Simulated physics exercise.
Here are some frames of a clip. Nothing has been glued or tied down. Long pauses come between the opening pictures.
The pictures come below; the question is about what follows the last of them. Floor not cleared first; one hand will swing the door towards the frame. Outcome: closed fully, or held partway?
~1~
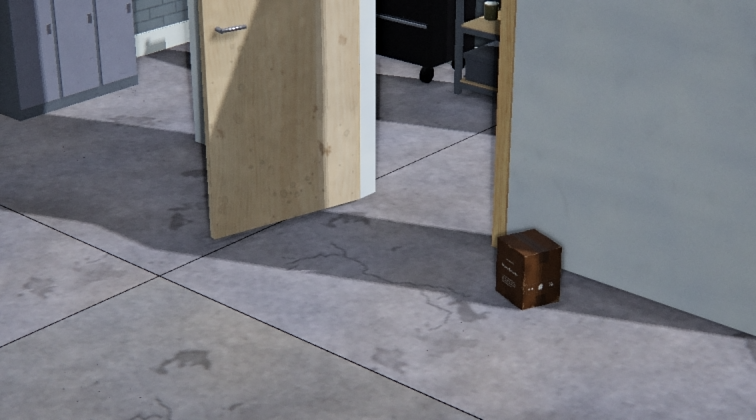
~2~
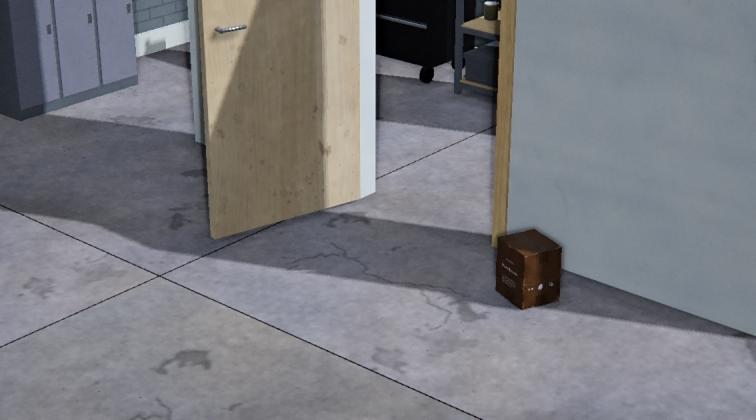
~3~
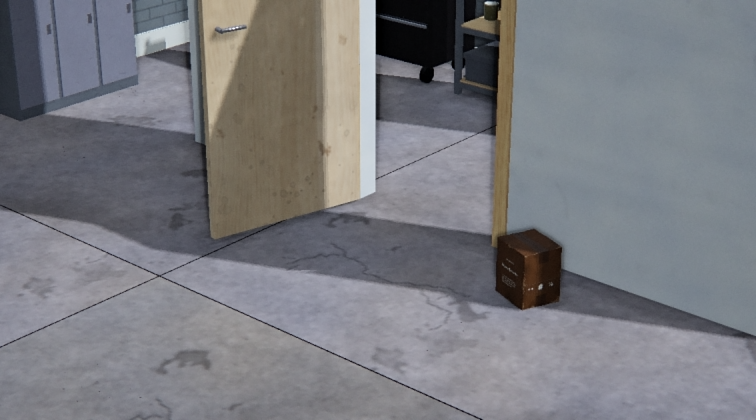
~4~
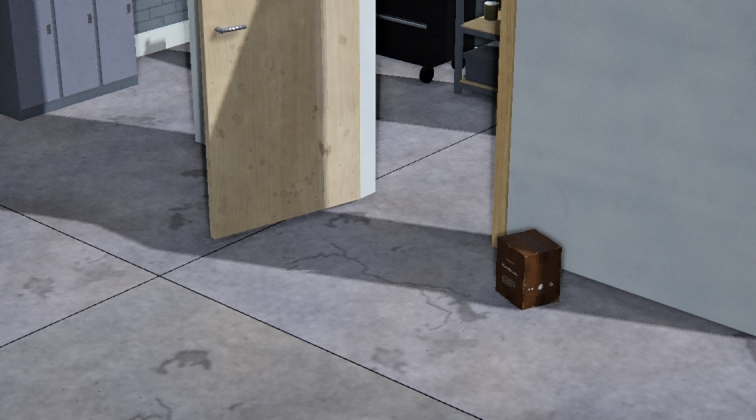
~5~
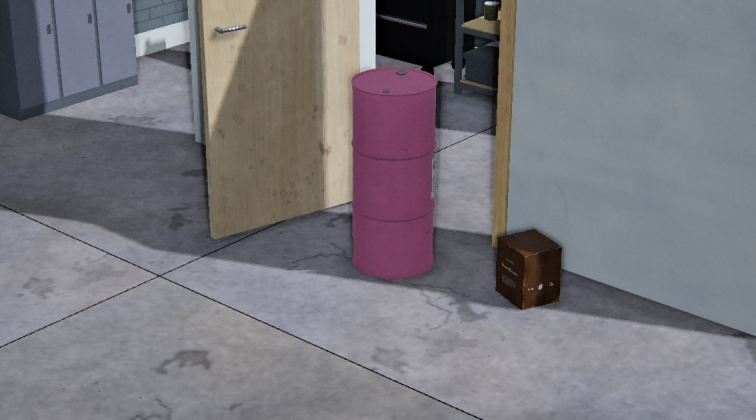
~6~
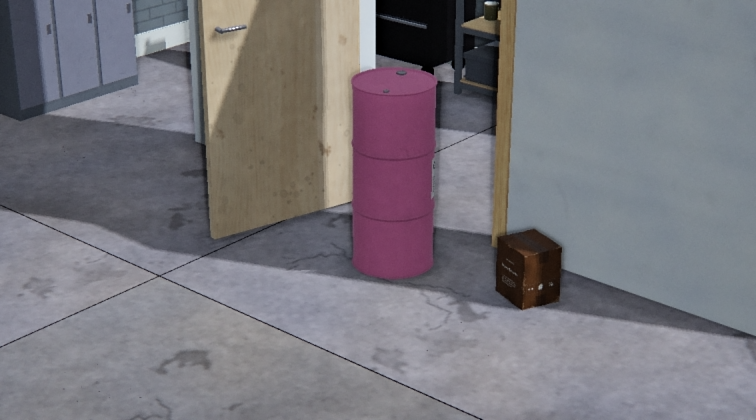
The door is stopped partway.
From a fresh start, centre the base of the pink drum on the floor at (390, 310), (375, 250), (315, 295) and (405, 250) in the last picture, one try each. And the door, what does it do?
Well, the first time the door completes its swing, the second time it halts partway, the third time it completes its swing, and the fourth time it halts partway.
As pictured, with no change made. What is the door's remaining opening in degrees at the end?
It stays open at around 50°.
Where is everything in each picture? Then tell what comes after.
The first picture shows door wide open and still; brown box (528, 269).
The second picture shows door wide open and still; brown box (528, 269).
The third picture shows door wide open and still; brown box (528, 269).
The fourth picture shows door wide open and still; brown box (528, 269).
The fifth picture shows door wide open and still; brown box (528, 269).
The sixth picture shows door wide open and still; pink drum (394, 173); brown box (528, 269).
Then, 0.60 s past the last view, door at 83°.
Then, 0.90 s past the last view, door at 63°.
Finally, door at 51°; both still in place. Final places as the last picture's camera would see them, pink drum near (396, 173).
